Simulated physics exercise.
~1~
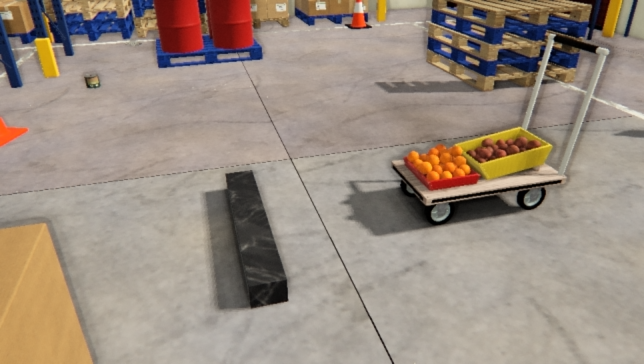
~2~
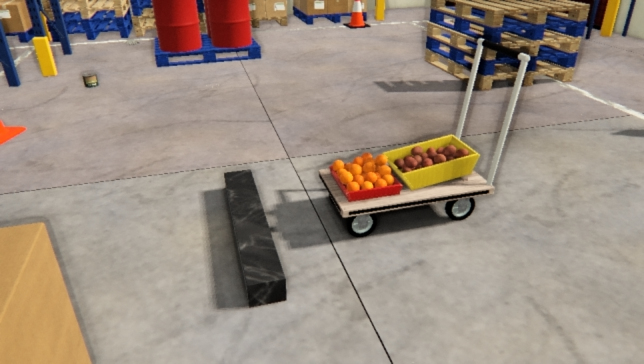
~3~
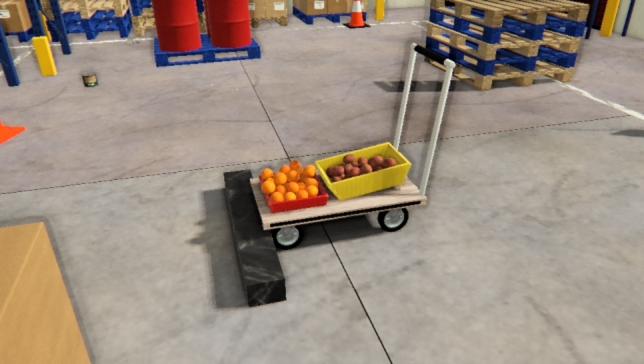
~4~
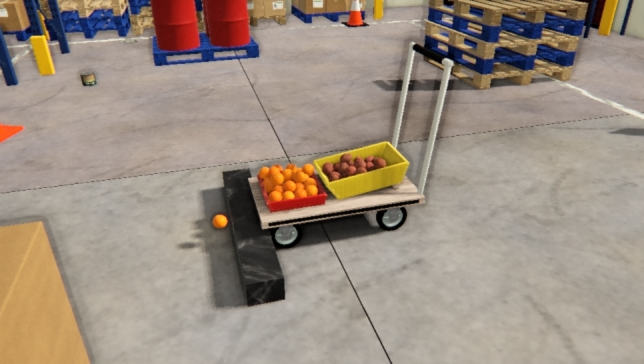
To begin with, a flat trolley stands on a warehouse floor, carrying a red crate of oranges and, behind it on the right, a tilted yellow crate of reddish potatoes. The trolley rolls left across the concrete towards a long, dark raised sill, with both crates keeping their places on the deck. It reaches the sill and stops against it, still level. An orange then leaves the red crate and lands beyond the sill, on the left. At the end, the trolley rests against the sill, most of the oranges still in their crate and the potatoes still in theirs.
